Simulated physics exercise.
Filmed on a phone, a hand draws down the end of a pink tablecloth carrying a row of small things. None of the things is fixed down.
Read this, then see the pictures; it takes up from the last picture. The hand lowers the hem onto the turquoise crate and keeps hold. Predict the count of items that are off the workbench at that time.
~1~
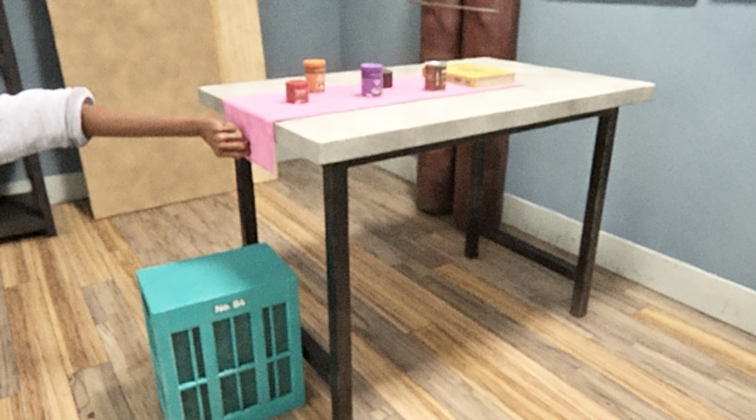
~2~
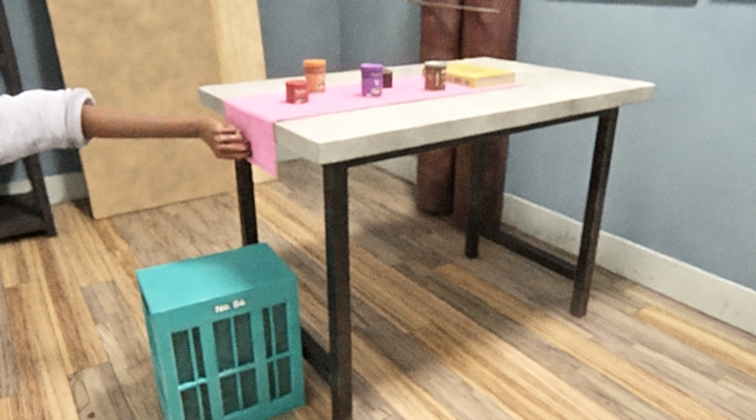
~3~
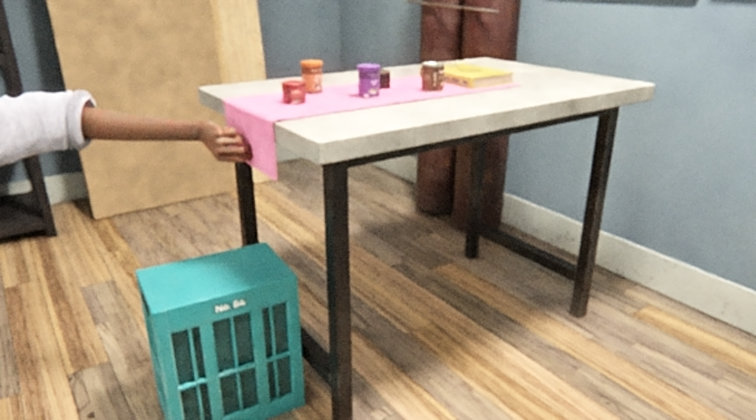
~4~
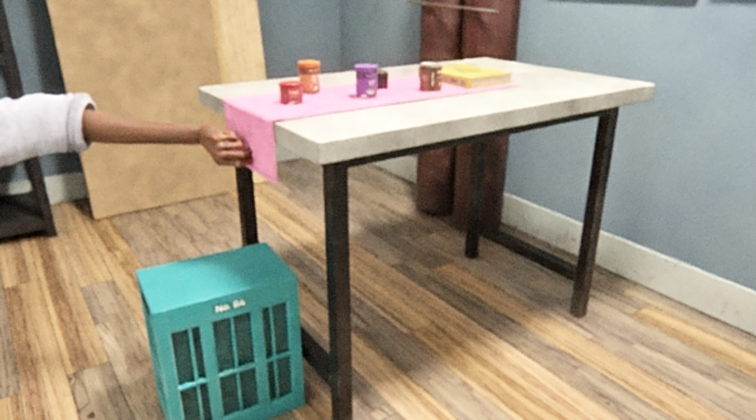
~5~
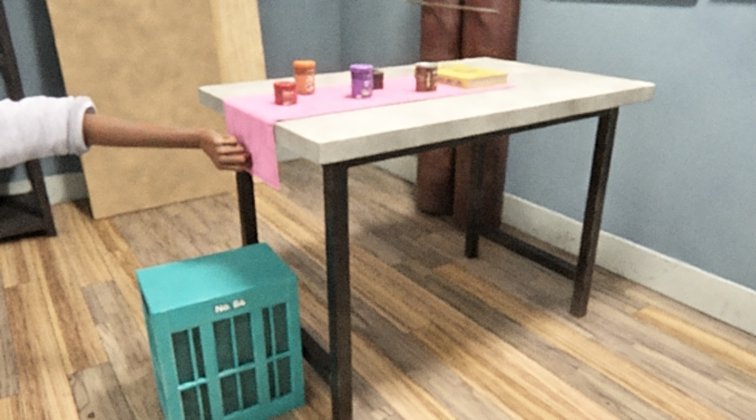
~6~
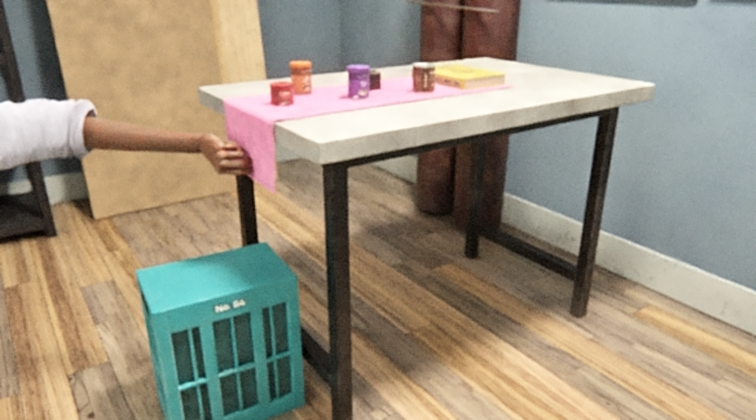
Watching it, the fallen ones add up to two, no more.
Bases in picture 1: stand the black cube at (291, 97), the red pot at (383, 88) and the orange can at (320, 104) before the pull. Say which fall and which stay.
Black cube - leaves the top. Red pot - stays aboard. Orange can - leaves the top.
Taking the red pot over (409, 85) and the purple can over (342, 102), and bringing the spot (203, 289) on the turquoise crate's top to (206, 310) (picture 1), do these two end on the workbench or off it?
Well, the red pot is safe, and the purple can is dislodged.
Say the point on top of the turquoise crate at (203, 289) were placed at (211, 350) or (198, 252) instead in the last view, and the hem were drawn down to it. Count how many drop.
Then 4, then 1.
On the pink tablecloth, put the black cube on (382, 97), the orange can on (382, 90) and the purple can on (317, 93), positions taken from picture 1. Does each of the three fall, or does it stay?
The black cube keeps its place on top; the orange can stays on; the purple can tumbles off.
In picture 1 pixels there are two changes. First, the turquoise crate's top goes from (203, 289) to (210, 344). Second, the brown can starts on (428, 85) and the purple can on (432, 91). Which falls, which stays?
The brown can ends up still on top and the purple can ends up still on top.
A little later, hem near (253, 205); all still up.
Next, hem near (255, 247); red pot gone.
When it is over, hem on the crate; red pot and orange can gone. Over the edge go two.
